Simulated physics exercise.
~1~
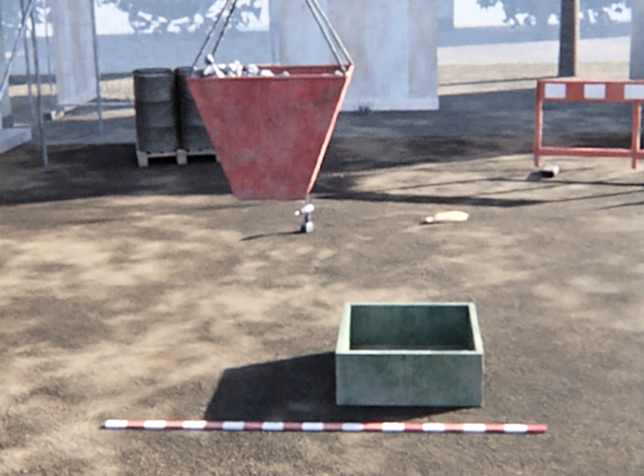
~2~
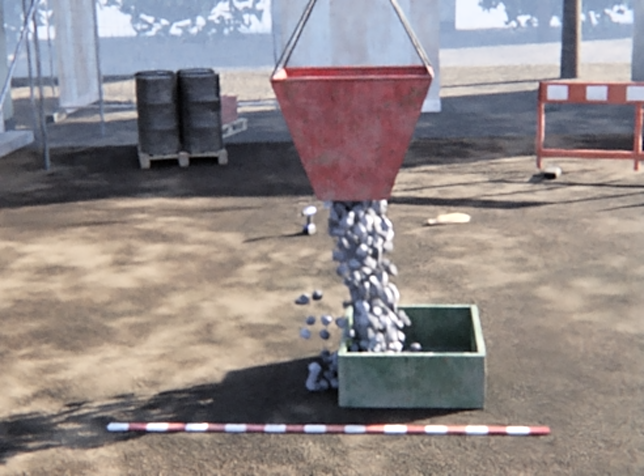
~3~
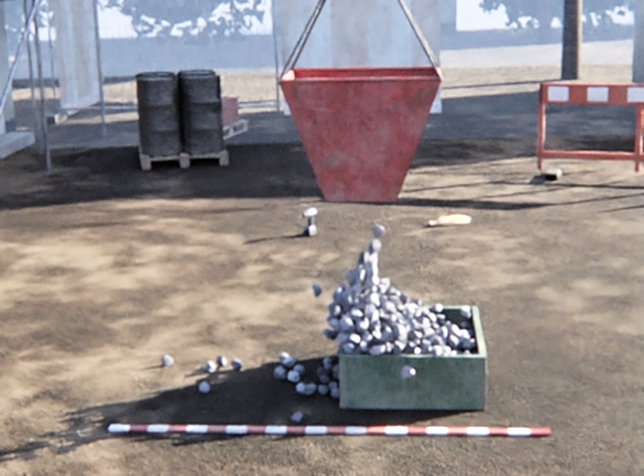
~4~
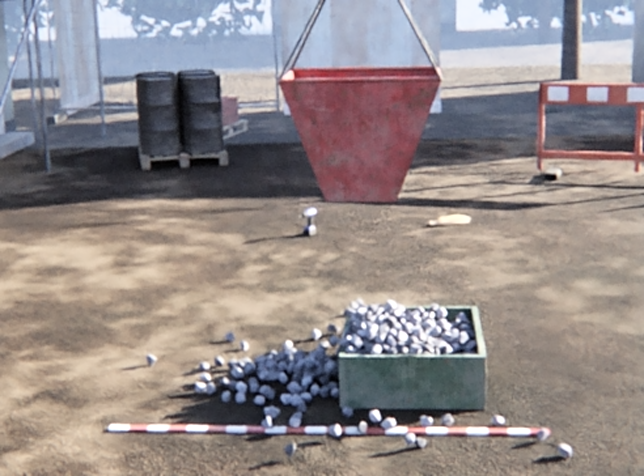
A red crane skip swinging rightwards and pouring grey stones into a green bin, filling it while some spill mostly to the left.
